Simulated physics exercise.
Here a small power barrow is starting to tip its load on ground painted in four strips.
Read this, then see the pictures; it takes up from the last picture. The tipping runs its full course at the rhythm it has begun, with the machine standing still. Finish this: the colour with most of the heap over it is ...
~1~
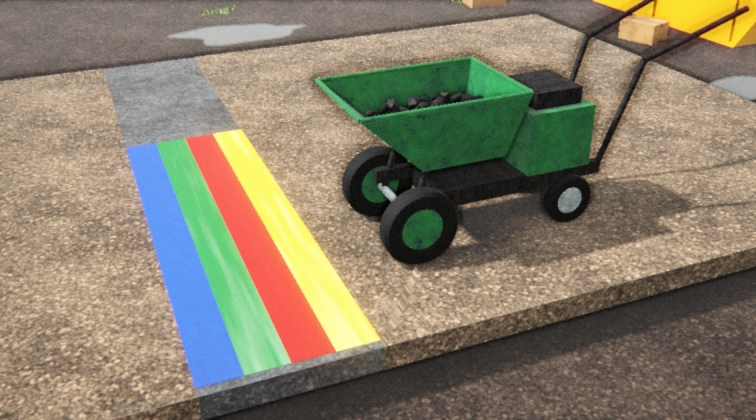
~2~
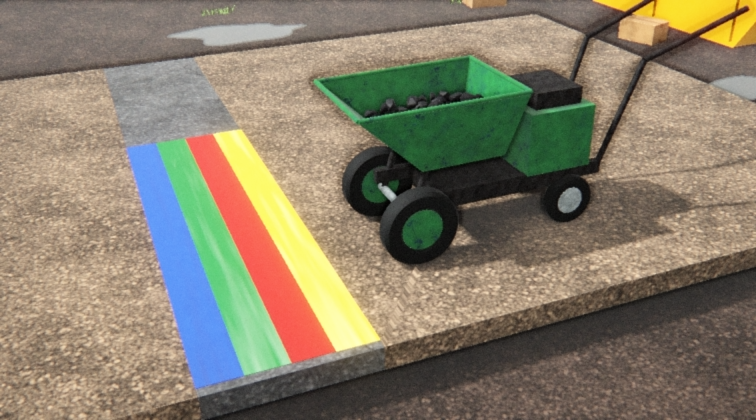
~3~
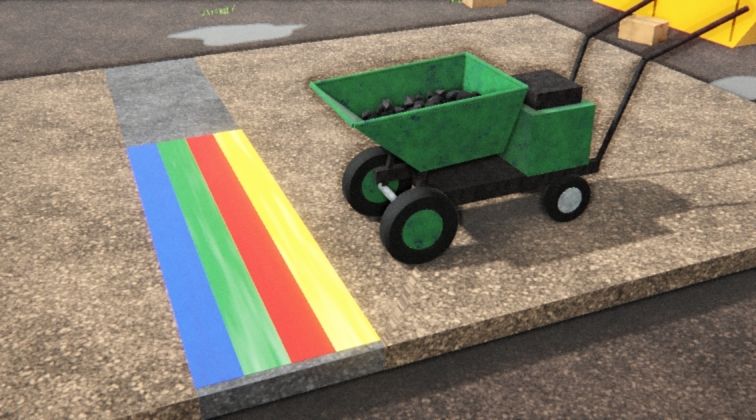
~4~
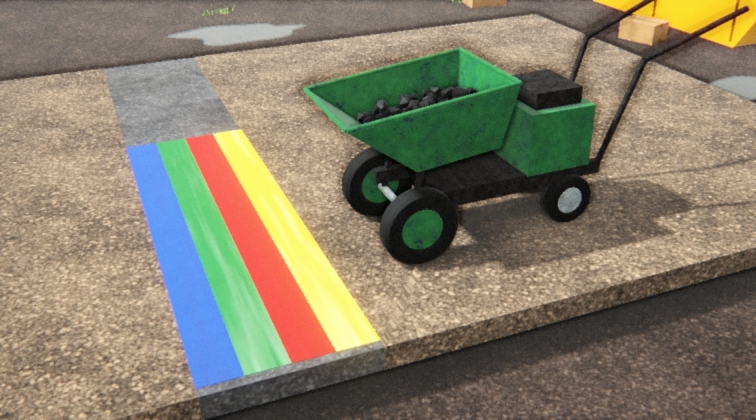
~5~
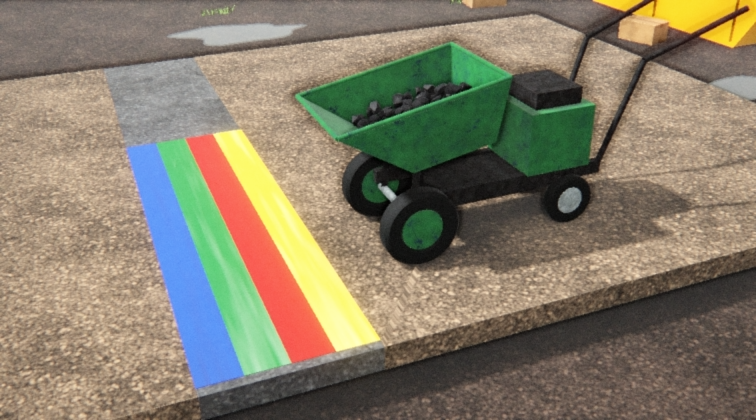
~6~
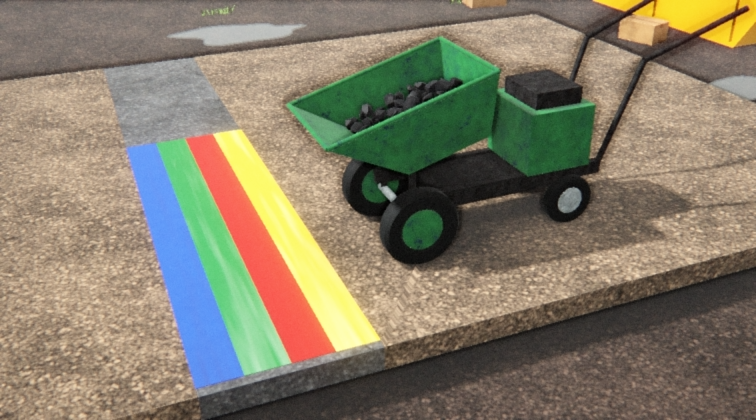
... Green.
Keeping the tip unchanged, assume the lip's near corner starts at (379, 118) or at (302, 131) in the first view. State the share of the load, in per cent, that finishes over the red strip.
Result: Try 1 = 30 %, try 2 = 0 %.
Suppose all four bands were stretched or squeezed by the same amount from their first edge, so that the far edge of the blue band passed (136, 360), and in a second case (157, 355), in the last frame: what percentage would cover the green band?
30 and 30 percent, roughly.
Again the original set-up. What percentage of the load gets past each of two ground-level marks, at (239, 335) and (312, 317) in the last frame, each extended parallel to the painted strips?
In order: 30 per cent, then 80 per cent.
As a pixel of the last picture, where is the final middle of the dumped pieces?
Centre at rest: Close to (223, 271).
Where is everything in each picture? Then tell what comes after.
In the first frame, lip of the skip near (360, 121), level; top of the load near (450, 116), lumps of coal; yellow strip near (335, 307); red strip near (294, 317); green strip near (251, 328); blue strip near (206, 339).
In the second frame, lip of the skip near (359, 122), level; top of the load near (449, 116).
In the third frame, lip of the skip near (354, 126), tipped barely; top of the load near (446, 114).
In the fourth frame, lip of the skip near (347, 131), tipped a little; top of the load near (448, 112).
In the fifth frame, lip of the skip near (338, 139), tipped a little; top of the load near (441, 110).
In the sixth frame, lip of the skip near (328, 150), tipped clearly; top of the load near (441, 96); yellow strip near (335, 307); red strip near (294, 317); green strip near (251, 328); blue strip near (206, 339).
Shortly afterwards, skip tipped steeply; the whole lot in the skip.
Next, skip tipped steeply; the bulk in the skip; a little over the red strip; only a few over the green strip.
Some moments later, skip tipped right over; near a quarter in the skip; near a quarter over the red strip; near a third over the green strip; near a quarter over the blue strip; a little off the paint.
In the end, skip tipped right over; near a quarter in the skip; none at all over the yellow strip; near a quarter over the red strip; near a quarter over the green strip; a little over the blue strip; a little off the paint.
